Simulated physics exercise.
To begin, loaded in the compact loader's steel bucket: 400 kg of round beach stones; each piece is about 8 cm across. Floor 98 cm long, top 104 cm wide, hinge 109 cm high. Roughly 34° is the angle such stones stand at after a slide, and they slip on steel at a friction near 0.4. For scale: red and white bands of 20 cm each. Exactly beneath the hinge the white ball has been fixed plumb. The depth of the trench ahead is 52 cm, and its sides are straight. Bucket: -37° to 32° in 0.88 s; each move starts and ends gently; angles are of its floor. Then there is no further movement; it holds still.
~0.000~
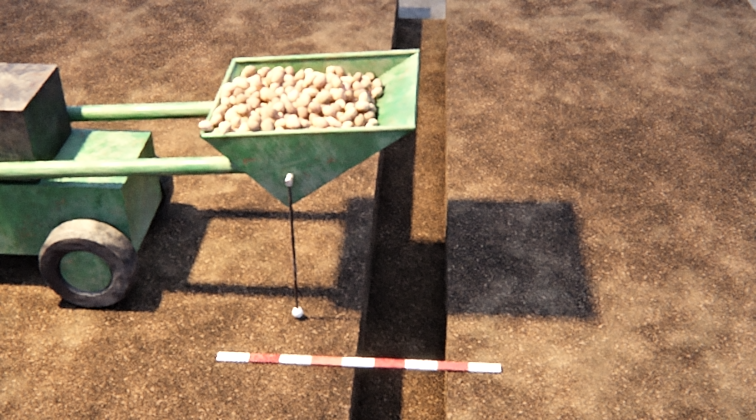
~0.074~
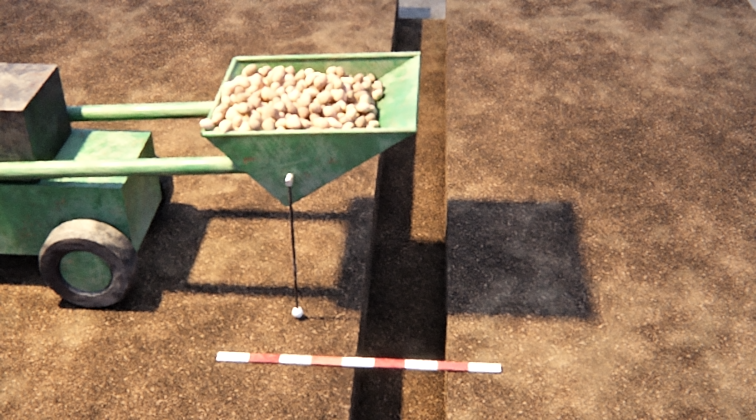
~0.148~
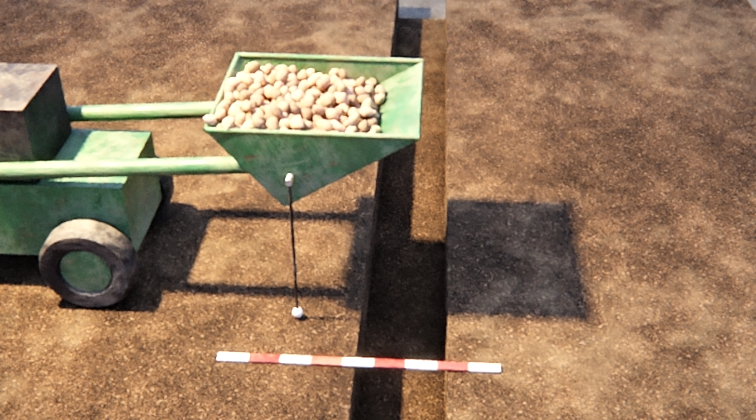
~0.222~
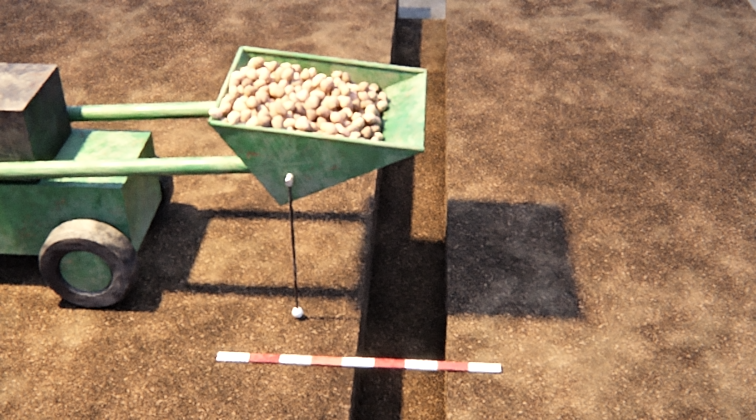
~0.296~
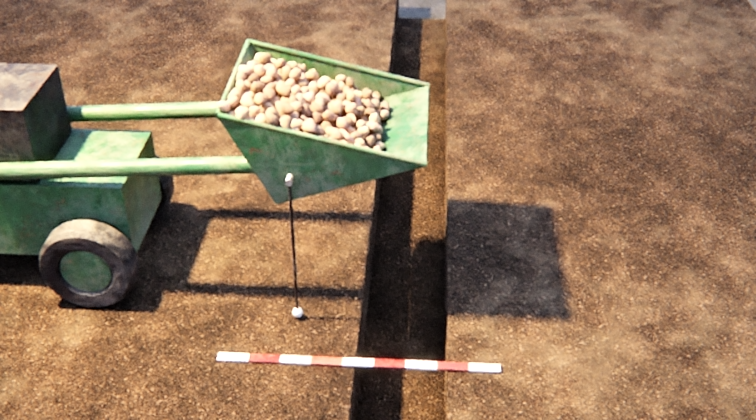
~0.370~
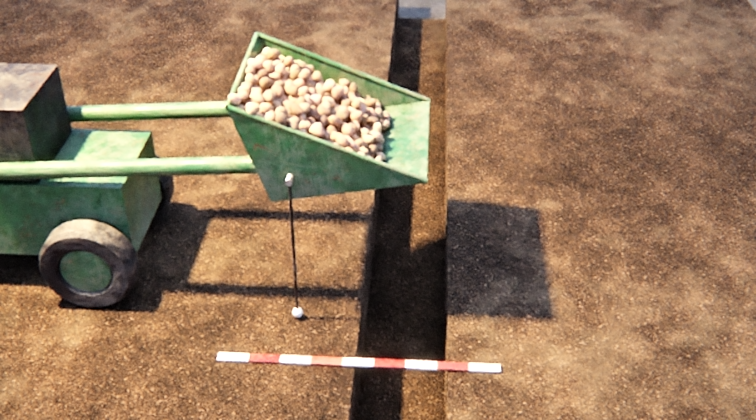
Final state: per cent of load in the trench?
Approximately 45 per cent.
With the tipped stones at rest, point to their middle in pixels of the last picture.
The resting stones are centred at roughly (464, 266).
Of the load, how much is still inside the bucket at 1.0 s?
Some 80 percent of the load is still in there.
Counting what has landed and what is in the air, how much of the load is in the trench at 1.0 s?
Some 20 per cent.
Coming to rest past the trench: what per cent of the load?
Estimated share: Approx. 55 %.
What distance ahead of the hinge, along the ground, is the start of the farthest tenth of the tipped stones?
Roughly 180 cm ahead of it.
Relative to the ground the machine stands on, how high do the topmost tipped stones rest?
It finishes some 20 cm up from that ground.
After 0.7 s the floor is at 21°; 100 % in the bucket; the foremost stones are at (391, 177).
After 1.0 s the floor is at 32°; 82 % in the bucket, 18 % in the trench; the foremost stones are at (441, 239).
After 1.3 s the floor is at 32°; 32 % in the bucket, 37 % in the trench, 31 % past the trench; the foremost stones are at (528, 266).
After 3.9 s the floor is at 32°; 0 % in the bucket, 45 % in the trench, 55 % past the trench; the foremost stones are past the picture's edge.
